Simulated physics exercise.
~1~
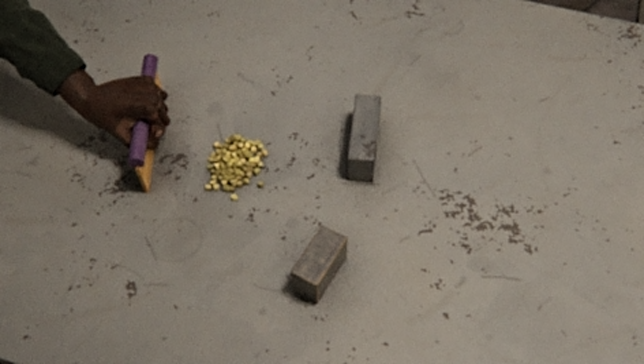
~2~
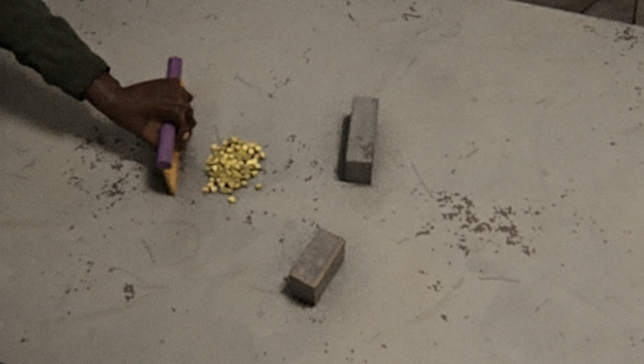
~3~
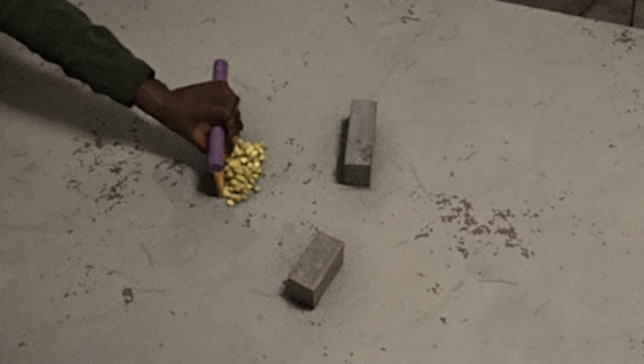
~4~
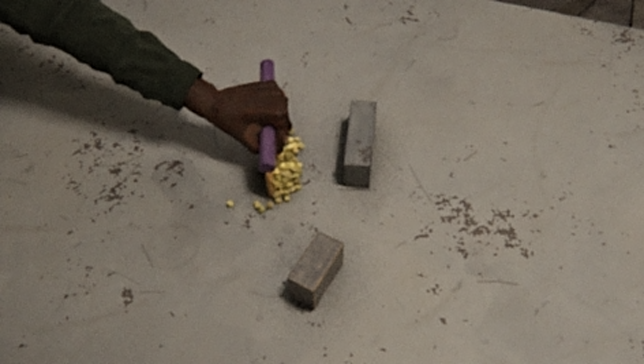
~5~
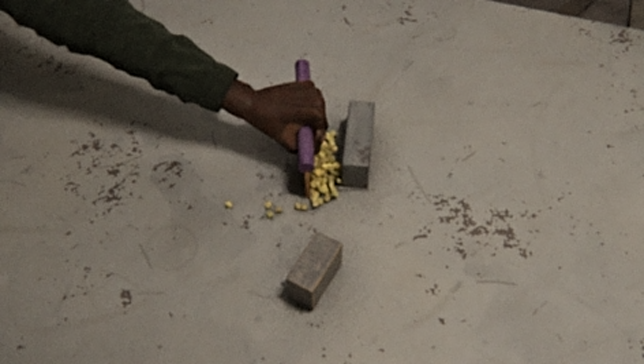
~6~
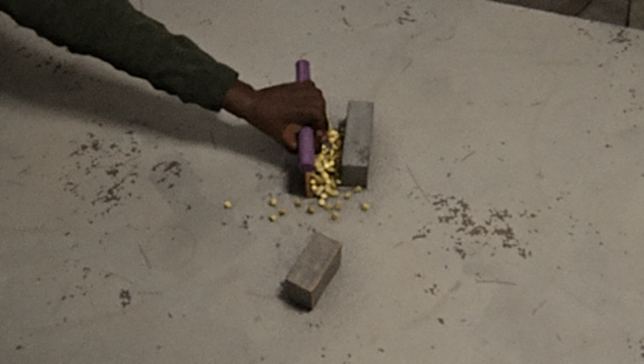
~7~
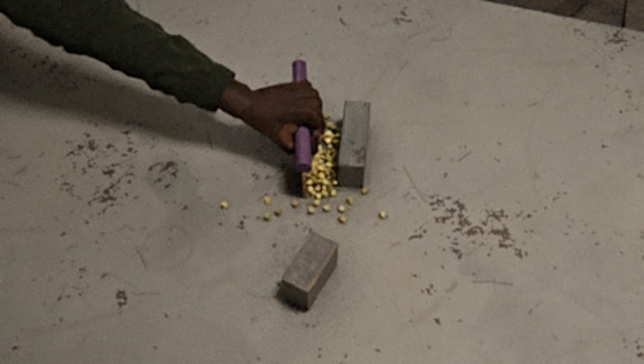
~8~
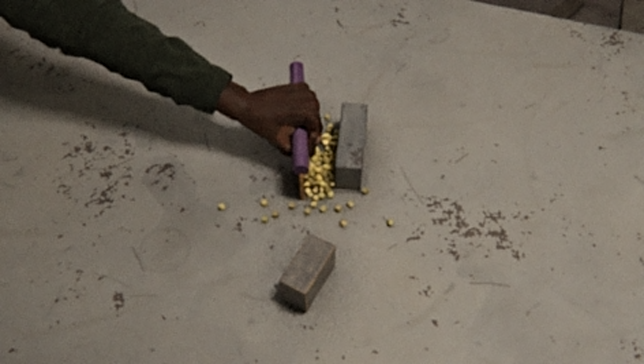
Hand pushing a heap of small yellow pieces rightward with a purple-handled scraper, stopping by two grey blocks, a few pieces scattering.
